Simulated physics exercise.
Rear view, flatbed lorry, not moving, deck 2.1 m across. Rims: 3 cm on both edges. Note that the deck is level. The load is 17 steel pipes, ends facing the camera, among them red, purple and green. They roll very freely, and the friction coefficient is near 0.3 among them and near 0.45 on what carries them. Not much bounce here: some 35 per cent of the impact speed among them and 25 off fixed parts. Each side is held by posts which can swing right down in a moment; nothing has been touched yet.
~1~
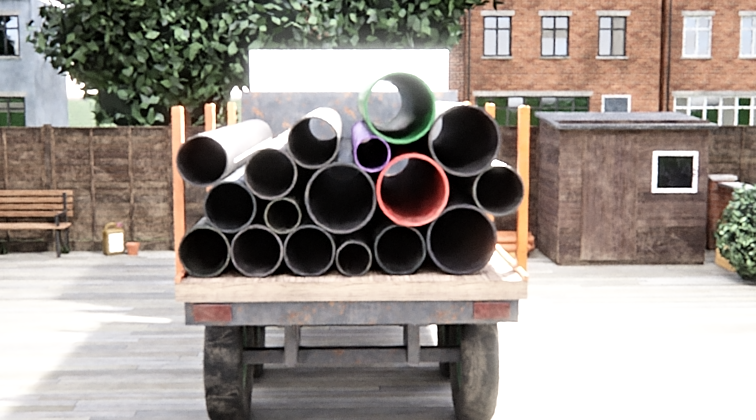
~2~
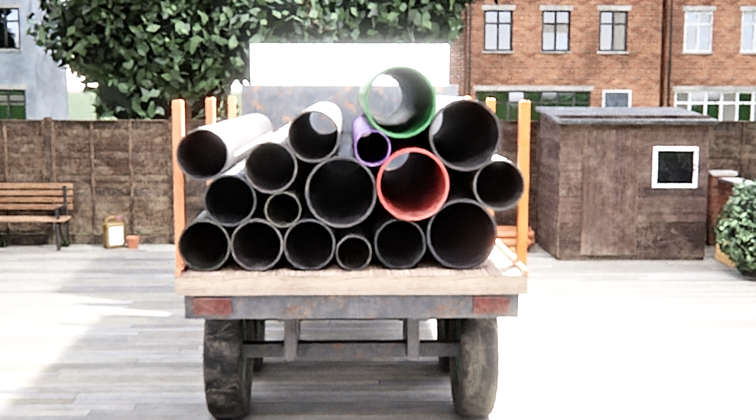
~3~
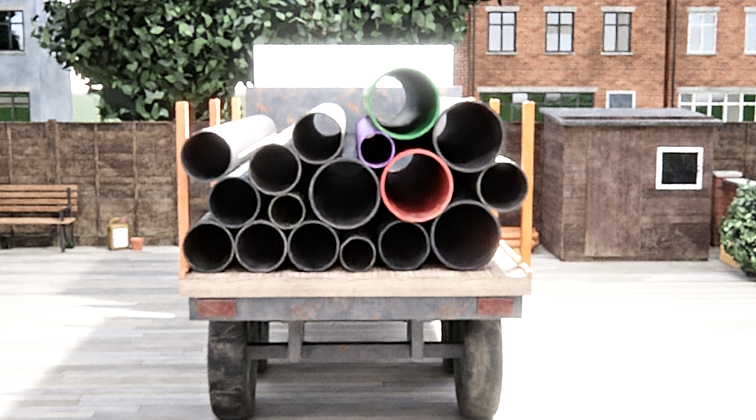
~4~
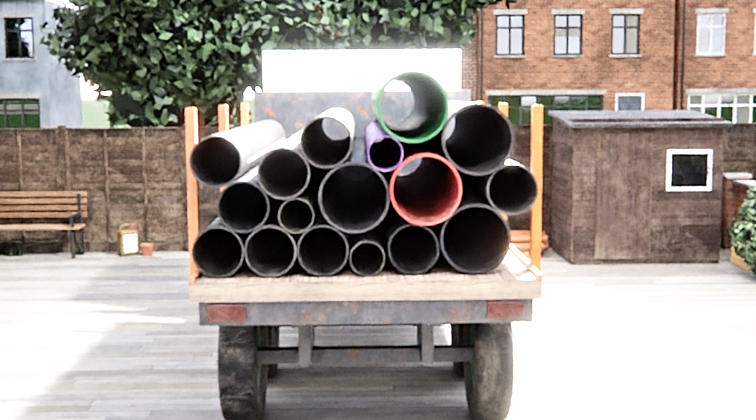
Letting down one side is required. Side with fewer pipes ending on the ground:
Safer bet: The left.
Side on the left freed, after 0.9 s, red is up on others, 70 cm from the right edge; purple is up on others, 95 cm from the right edge; green is up on others, 80 cm from the right edge; 1 of 17 is off.
Side on the left freed, at the end, red is up on others, 70 cm from the right edge; purple is up on others, 95 cm from the right edge; green is up on others, 80 cm from the right edge; 1 of 17 is off.
Side on the right freed, after 2.0 s, red is up on others, 25 cm from the right edge, rolling right; purple is up on others, 50 cm from the right edge, rolling right; green is dropping off the right side; 4 of 17 are off.
Side on the right freed, at the end, red is on the ground to the right; purple is on the ground to the right; green is on the ground to the right; 8 of 17 are off.
